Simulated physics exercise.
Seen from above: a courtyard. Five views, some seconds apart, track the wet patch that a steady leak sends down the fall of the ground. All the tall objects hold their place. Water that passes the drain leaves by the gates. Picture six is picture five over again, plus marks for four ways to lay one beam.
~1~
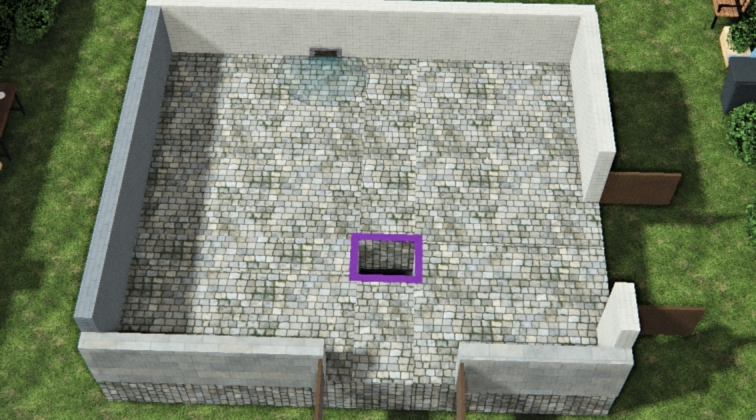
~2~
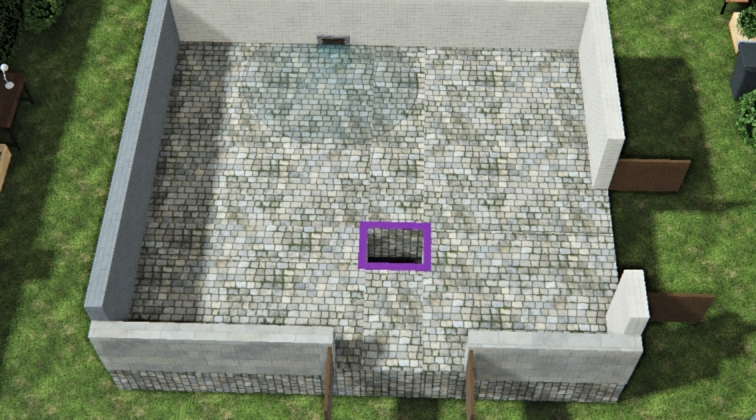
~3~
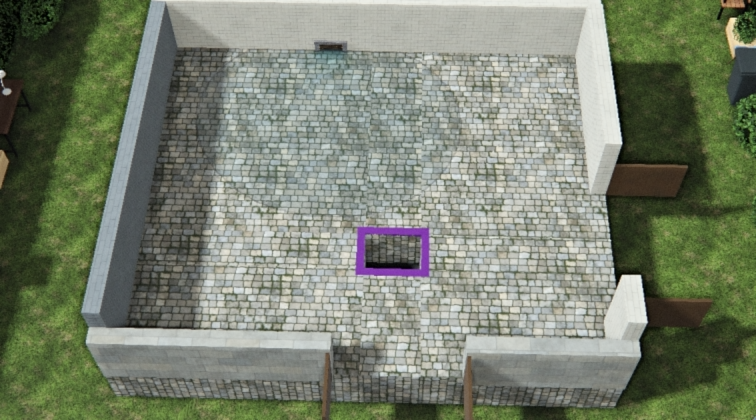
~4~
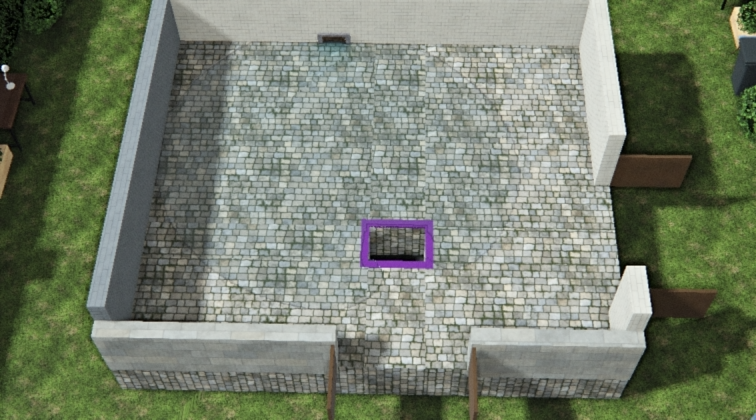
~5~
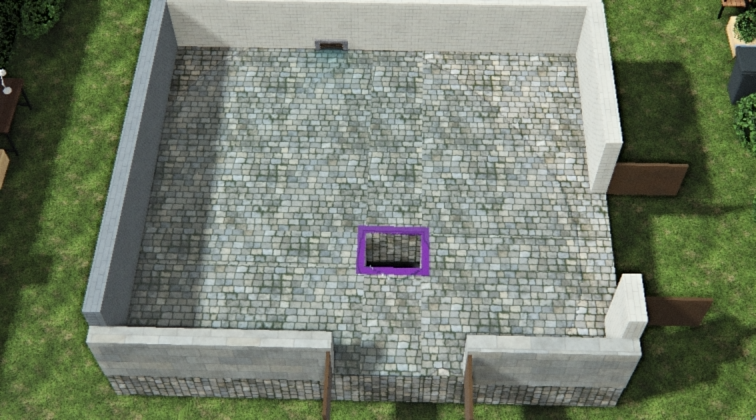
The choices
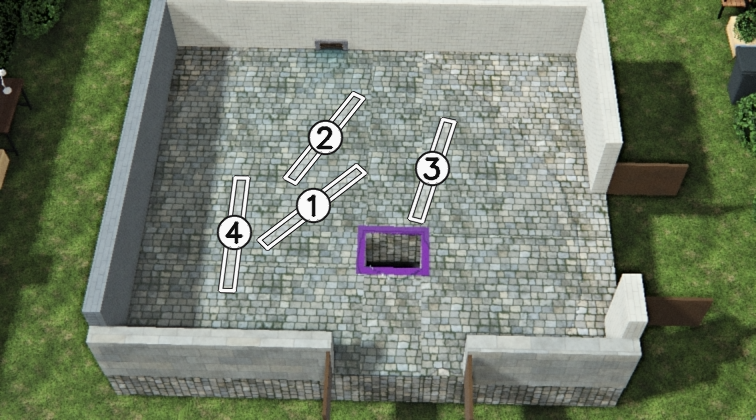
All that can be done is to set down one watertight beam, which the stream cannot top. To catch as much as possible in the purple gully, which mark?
3.
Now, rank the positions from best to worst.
3, 4, 1, 2.
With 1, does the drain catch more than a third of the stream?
No.
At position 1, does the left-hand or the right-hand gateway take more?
The left gate.
On the marked copy, 1 from (263, 244) to (360, 169); 2 from (290, 180) to (358, 95); 3 from (416, 220) to (448, 120); 4 from (227, 290) to (241, 178).
Choosing 1, about 16 % of the stream goes into the purple gully, about 83 % out by the gates.
Choosing 2, about 11 % of the stream goes into the purple gully, about 89 % out by the gates.
Choosing 3, about 33 % of the stream goes into the purple gully, about 66 % out by the gates.
Choosing 4, about 22 % of the stream goes into the purple gully, about 78 % out by the gates.
